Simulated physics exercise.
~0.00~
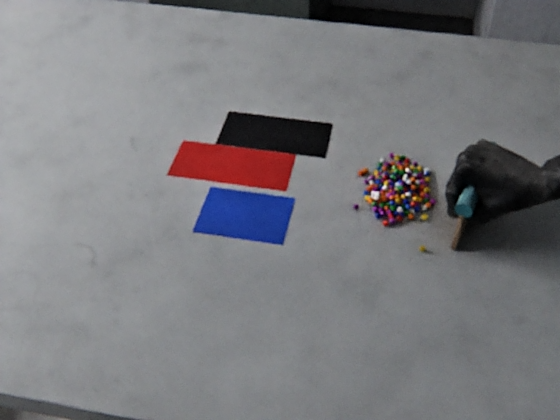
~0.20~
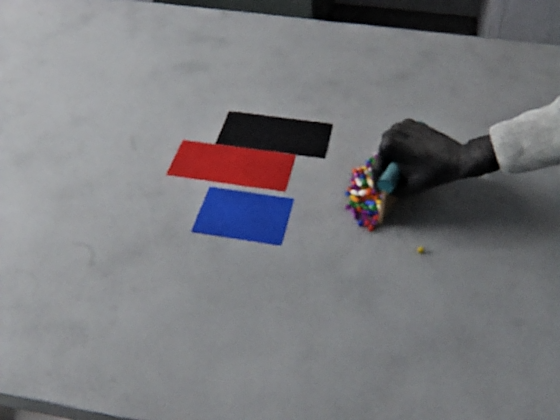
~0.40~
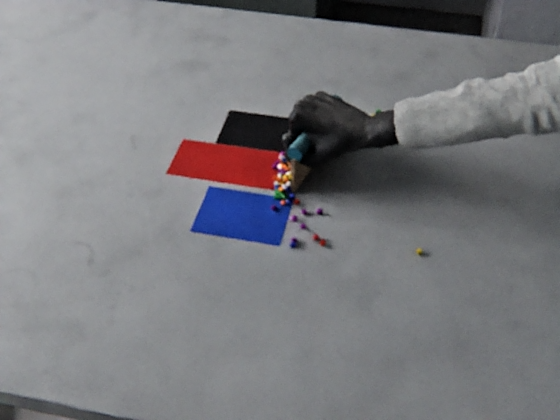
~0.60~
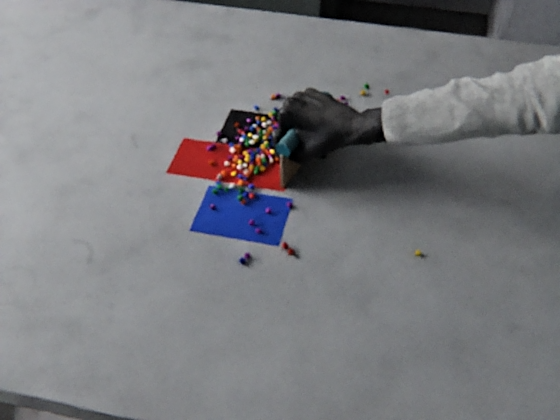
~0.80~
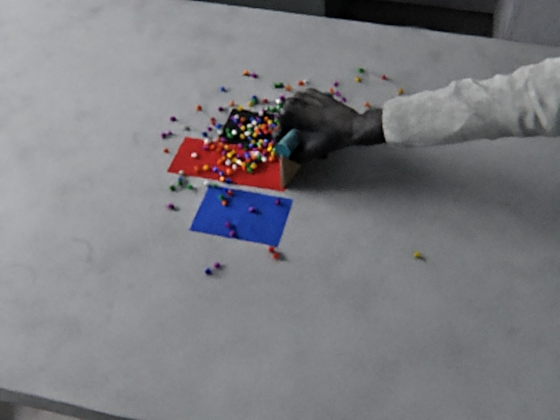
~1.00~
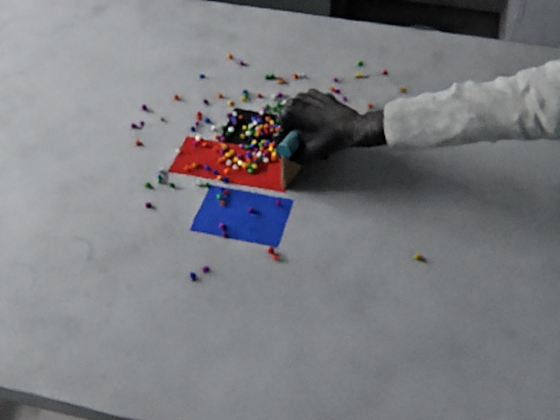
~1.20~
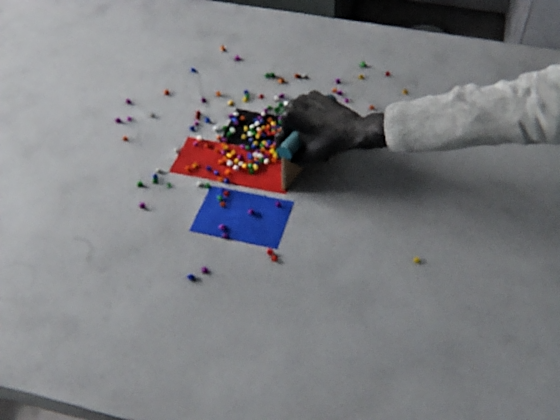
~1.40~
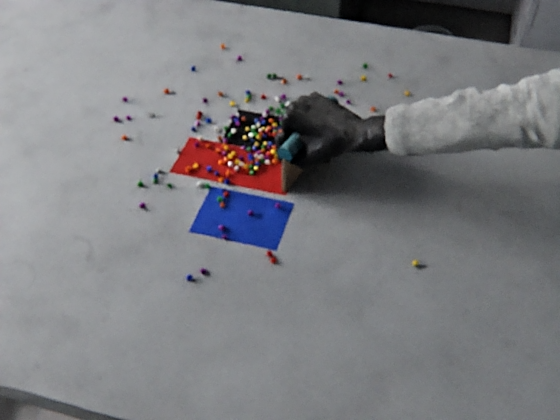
A gloved hand sweeping colourful beads leftwards with a scraper, then holding still as they scatter over red, black and blue sheets.
